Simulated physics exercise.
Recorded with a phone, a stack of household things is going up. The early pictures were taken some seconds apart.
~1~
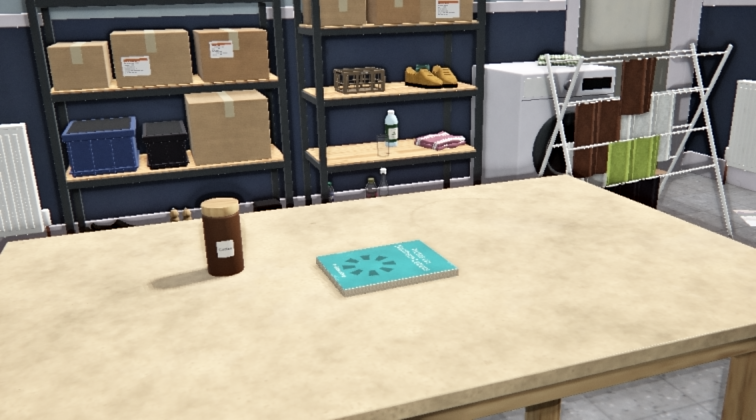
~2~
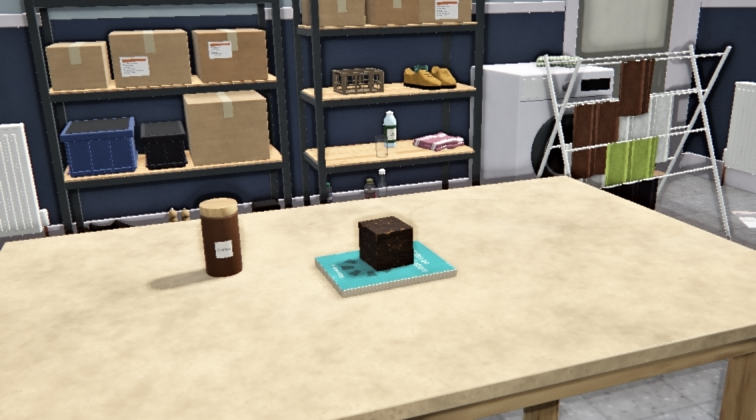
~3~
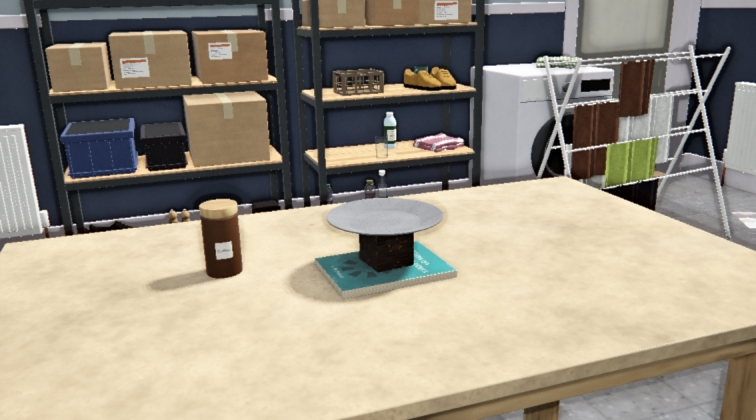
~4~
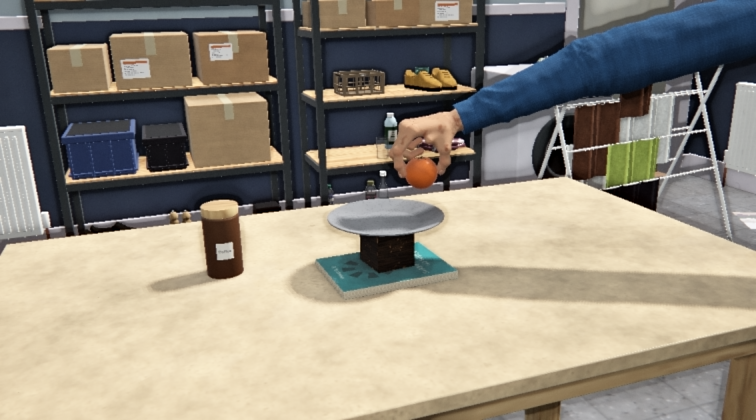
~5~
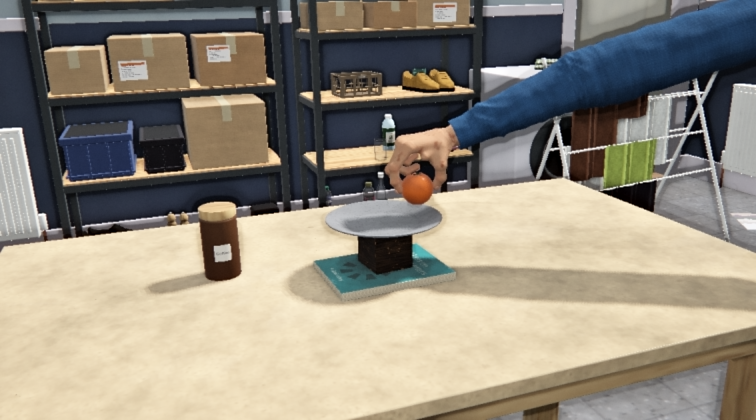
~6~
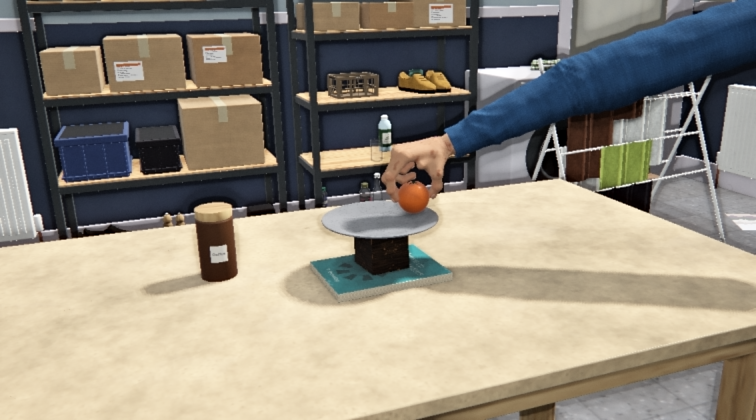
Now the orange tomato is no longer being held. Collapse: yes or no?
Collapse: No.
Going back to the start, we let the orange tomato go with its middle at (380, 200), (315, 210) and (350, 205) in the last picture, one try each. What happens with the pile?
Case one: It stands firm; case two: It topples; case three: It stands firm.
Then, 0.60 s after the last picture, nothing has stirred.
Then, 1.50 s after the last picture, orange tomato resting near (413, 198).
At rest, all 5 in place. Seen from the same camera at the end, orange tomato near (413, 198). The pile keeps its balance.
